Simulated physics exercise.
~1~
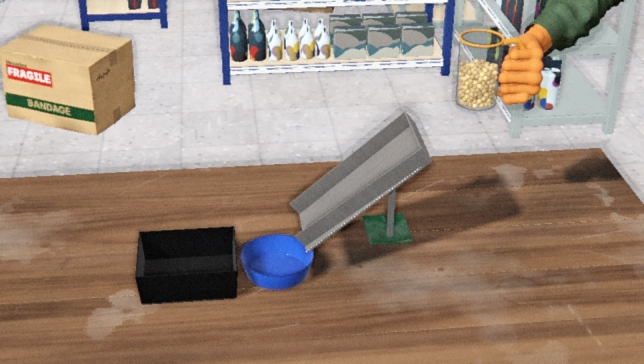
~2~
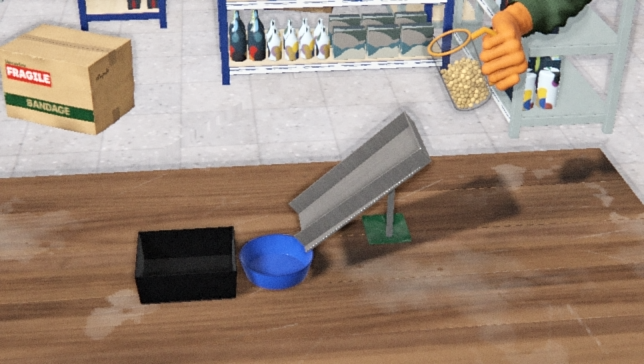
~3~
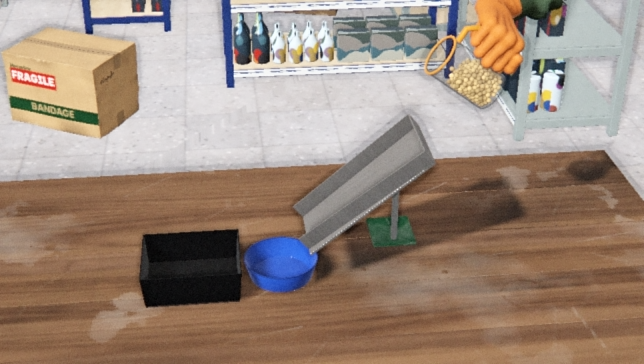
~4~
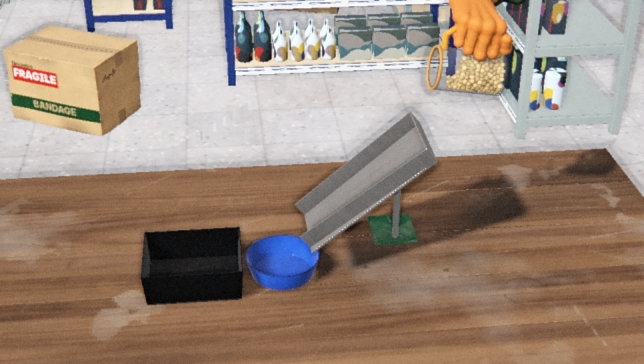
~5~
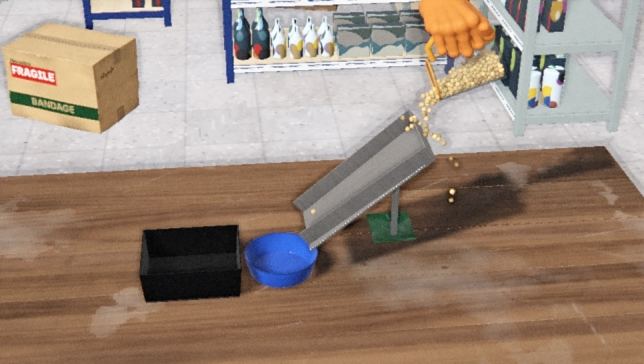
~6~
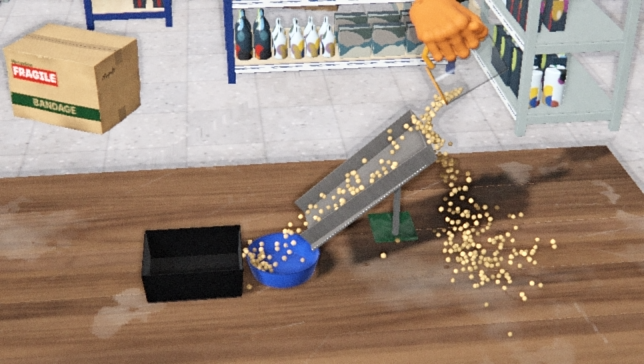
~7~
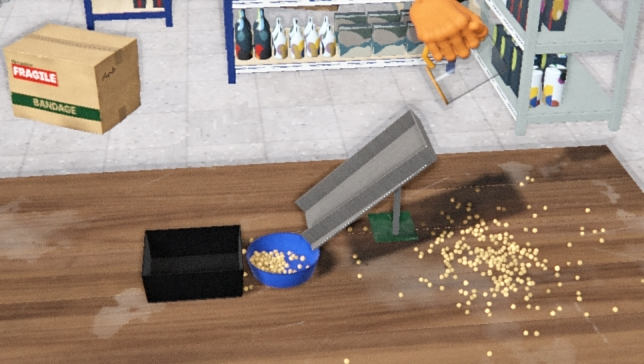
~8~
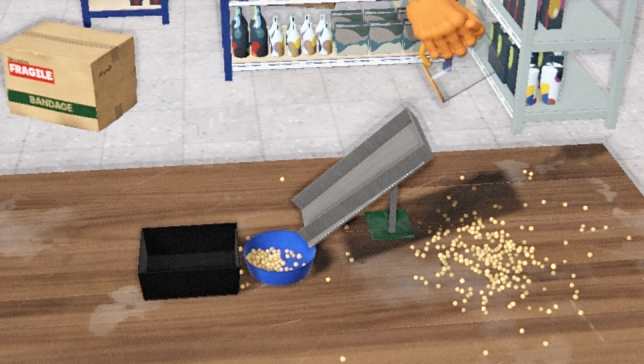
An orange-gloved hand tipped a clear cup of dried chickpeas over a sloping grey chute, sending some down into a blue dish while more spilled off its upper end and scattered across the wooden table, leaving the black tin empty.
